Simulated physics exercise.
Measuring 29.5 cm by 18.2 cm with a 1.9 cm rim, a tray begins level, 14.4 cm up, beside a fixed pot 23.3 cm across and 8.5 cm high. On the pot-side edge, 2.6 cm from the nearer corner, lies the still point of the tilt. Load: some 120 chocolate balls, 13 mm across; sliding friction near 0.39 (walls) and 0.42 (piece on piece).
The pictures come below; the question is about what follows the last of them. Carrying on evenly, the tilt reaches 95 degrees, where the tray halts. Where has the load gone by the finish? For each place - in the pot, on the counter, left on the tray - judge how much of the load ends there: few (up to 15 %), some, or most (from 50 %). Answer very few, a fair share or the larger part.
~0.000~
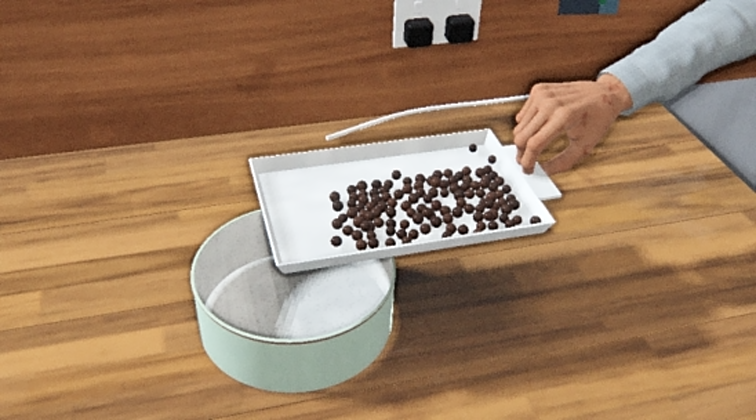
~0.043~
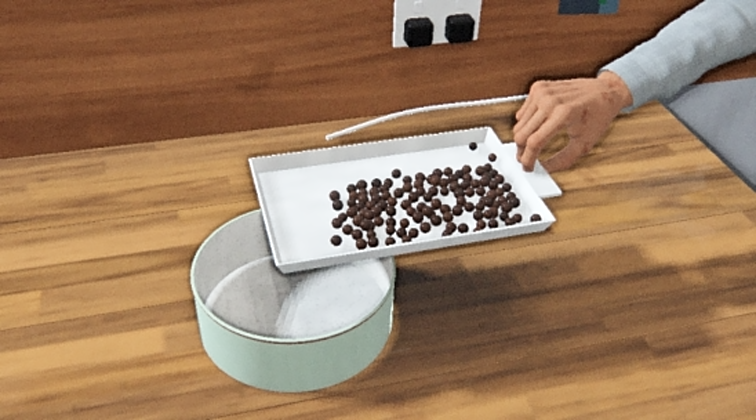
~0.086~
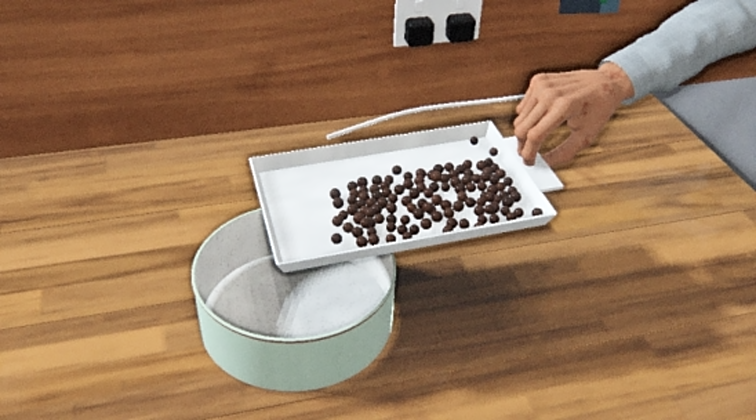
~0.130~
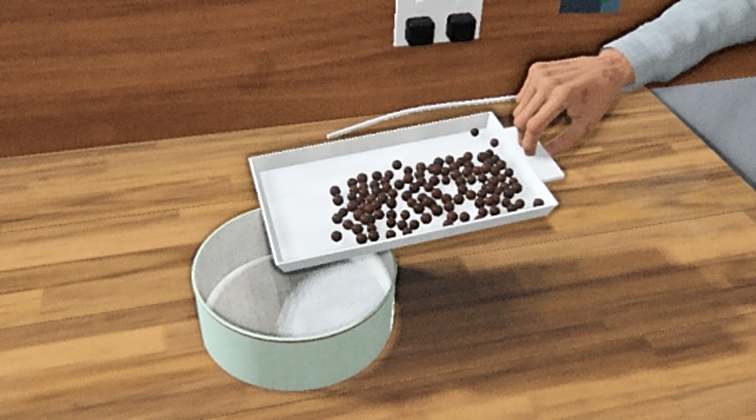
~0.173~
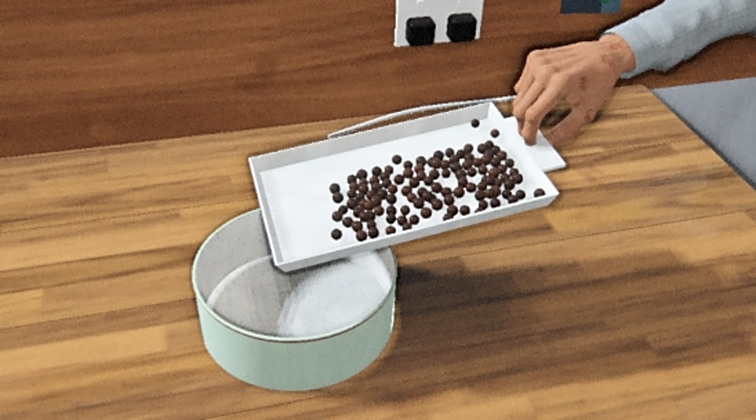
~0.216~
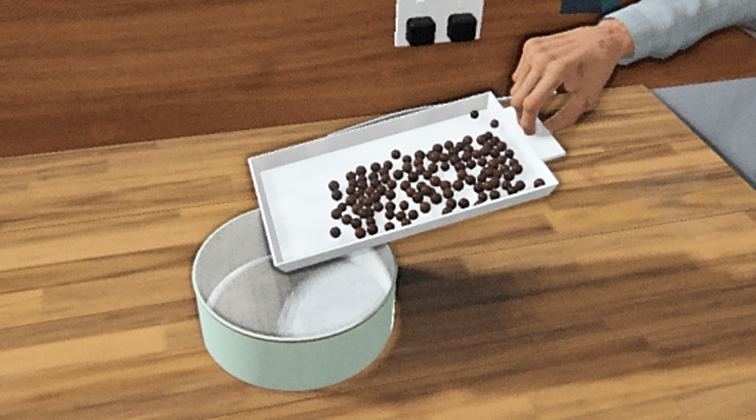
Pot: The larger part; counter: Very few; left on the tray: Very few.
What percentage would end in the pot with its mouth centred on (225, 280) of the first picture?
About 95 per cent.
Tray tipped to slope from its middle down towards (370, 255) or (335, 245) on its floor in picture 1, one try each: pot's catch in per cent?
I'd put it at roughly 50 per cent for the first tilt and roughly 65 per cent for the second.
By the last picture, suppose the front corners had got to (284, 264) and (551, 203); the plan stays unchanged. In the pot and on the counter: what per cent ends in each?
Final per cent - pot 45, counter 55.
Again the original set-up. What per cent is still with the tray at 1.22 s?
About 50 per cent.
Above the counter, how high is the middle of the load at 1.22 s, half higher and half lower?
About 14 centimetres.
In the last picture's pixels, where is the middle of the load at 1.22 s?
Look about (253, 234) in the last view.
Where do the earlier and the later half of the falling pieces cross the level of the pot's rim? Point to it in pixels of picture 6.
Early half: About (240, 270); late half: (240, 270).
After 0.82 s, tilt 50 degrees; the tray holds 90 %, the pot 5 %.
After 1.22 s, tilt 77 degrees; the tray holds 50 %, the pot 40 %.
After 1.71 s, tilt 95 degrees; the tray holds 0 %, the pot 95 %.
By 2.3 s all is still; pot 95 %, counter 5 %, tray 0 %.
